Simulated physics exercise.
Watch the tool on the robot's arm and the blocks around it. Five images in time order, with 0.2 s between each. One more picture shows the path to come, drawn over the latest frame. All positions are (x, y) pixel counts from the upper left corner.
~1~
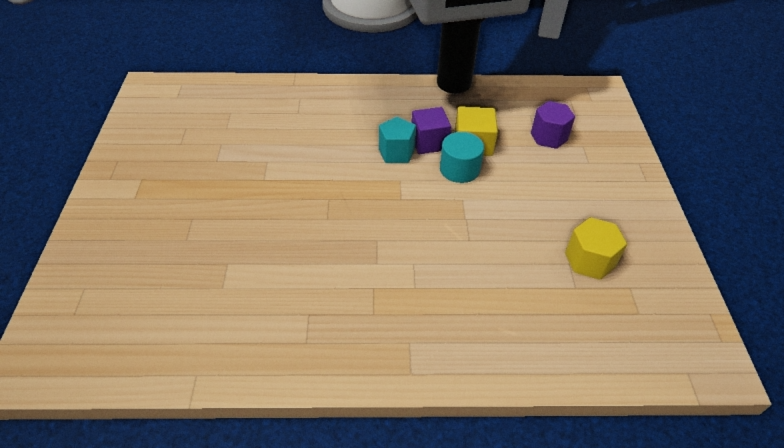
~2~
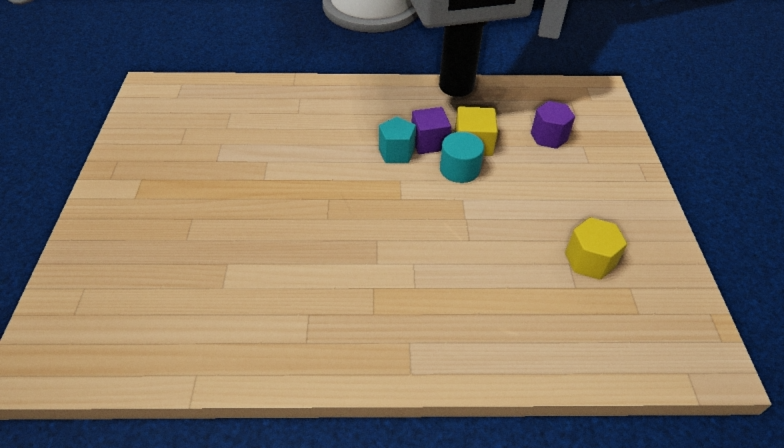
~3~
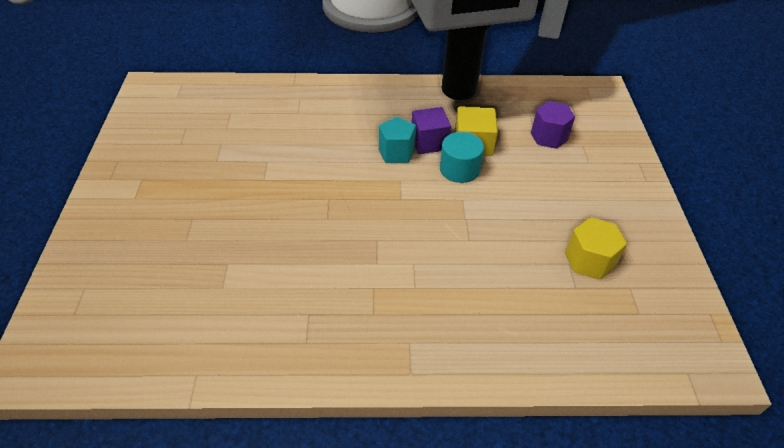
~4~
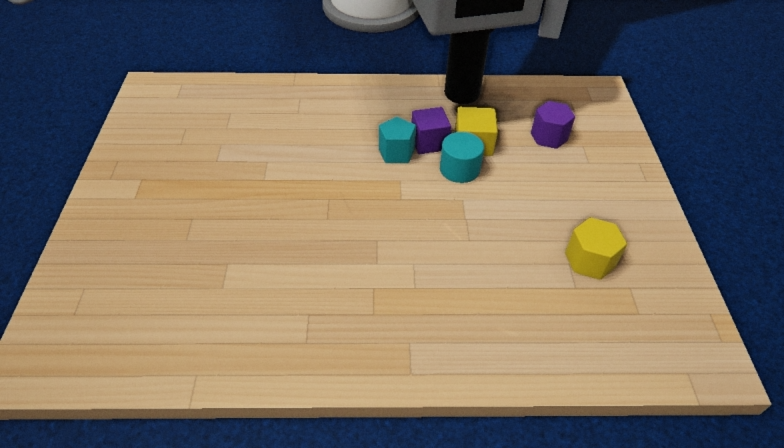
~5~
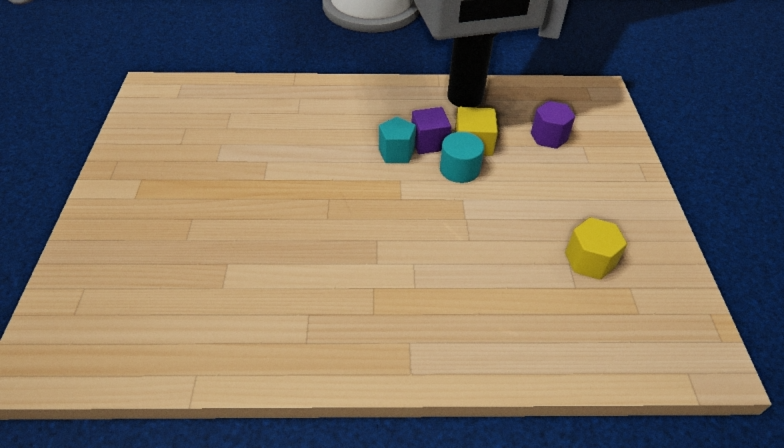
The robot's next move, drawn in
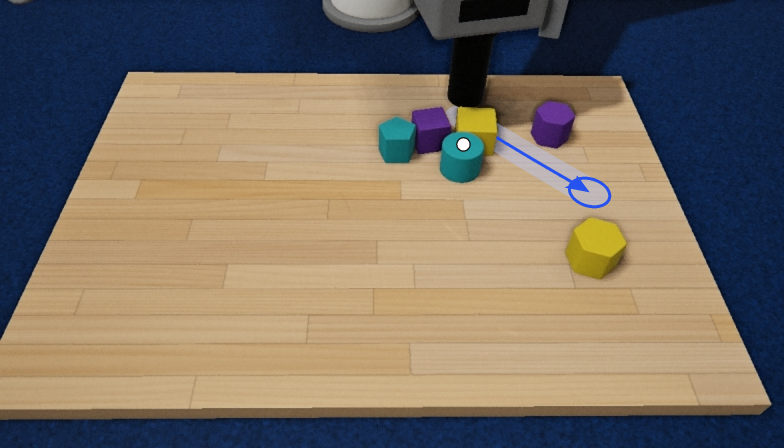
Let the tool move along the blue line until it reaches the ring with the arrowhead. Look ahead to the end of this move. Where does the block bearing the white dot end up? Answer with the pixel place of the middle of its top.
The top centre is at (461, 158).
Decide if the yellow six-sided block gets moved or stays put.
It stays put.
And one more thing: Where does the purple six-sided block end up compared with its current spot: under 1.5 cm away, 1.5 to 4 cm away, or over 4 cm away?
I reckon it covers less than 1.5 cm.
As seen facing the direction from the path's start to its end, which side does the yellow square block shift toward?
Its shift is rightward.
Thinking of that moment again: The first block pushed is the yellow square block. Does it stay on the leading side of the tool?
Slid off.
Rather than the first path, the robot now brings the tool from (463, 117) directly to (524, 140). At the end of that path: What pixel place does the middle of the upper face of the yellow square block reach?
Its top middle: (489, 129).
Path on the board, in a line from (463, 117) to (589, 192); the dot is on the turquoise disc.
On the path given first. One third of the way, tool at (505, 122); turquoise disc at (461, 157); yellow square block at (494, 142), turned 50° clockwise.
Two thirds of the way, tool at (549, 148); turquoise disc at (461, 158); yellow square block at (500, 150), turned 75° clockwise.
At the end, tool at (596, 174); turquoise disc at (461, 158); yellow square block at (500, 150), turned 75° clockwise; purple six-sided block in place; yellow six-sided block in place.
